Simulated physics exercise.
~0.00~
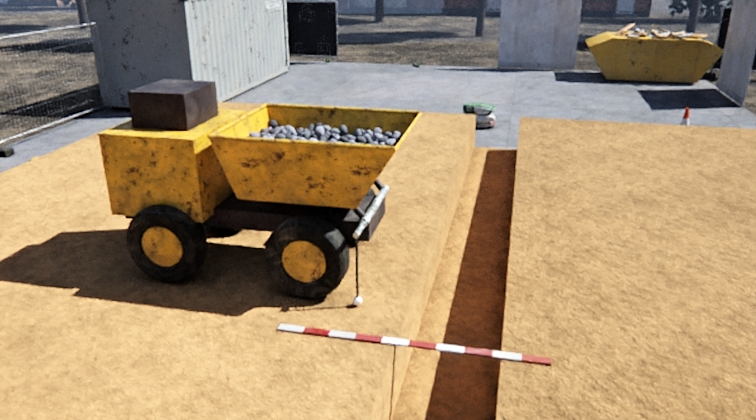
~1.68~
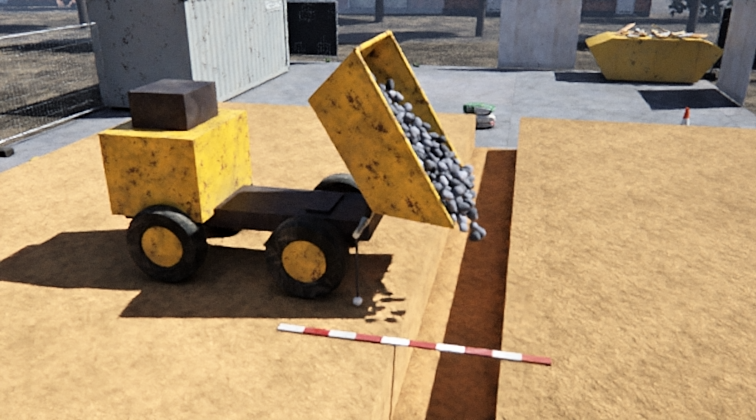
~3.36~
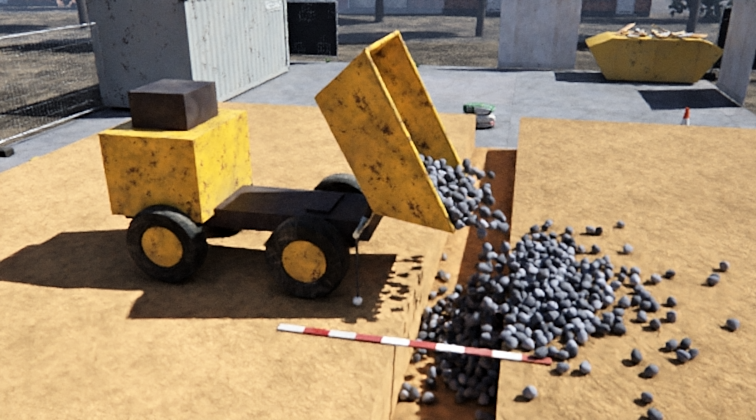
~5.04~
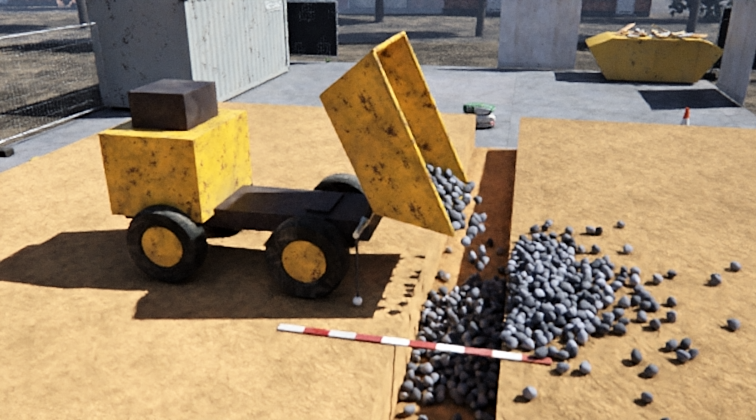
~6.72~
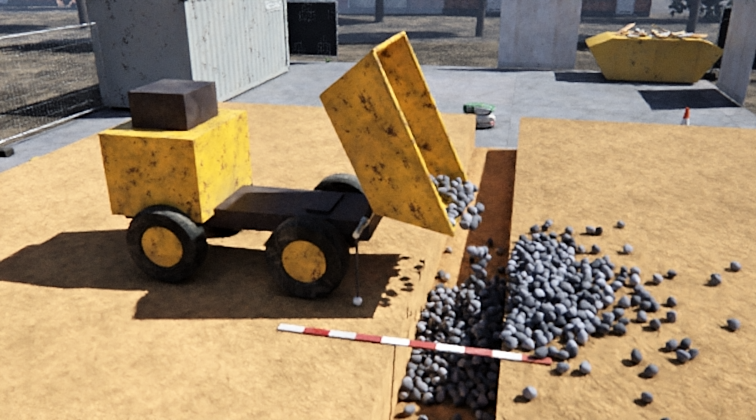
A yellow dumper tips its grey stones, which fill part of the trench and scatter beyond.
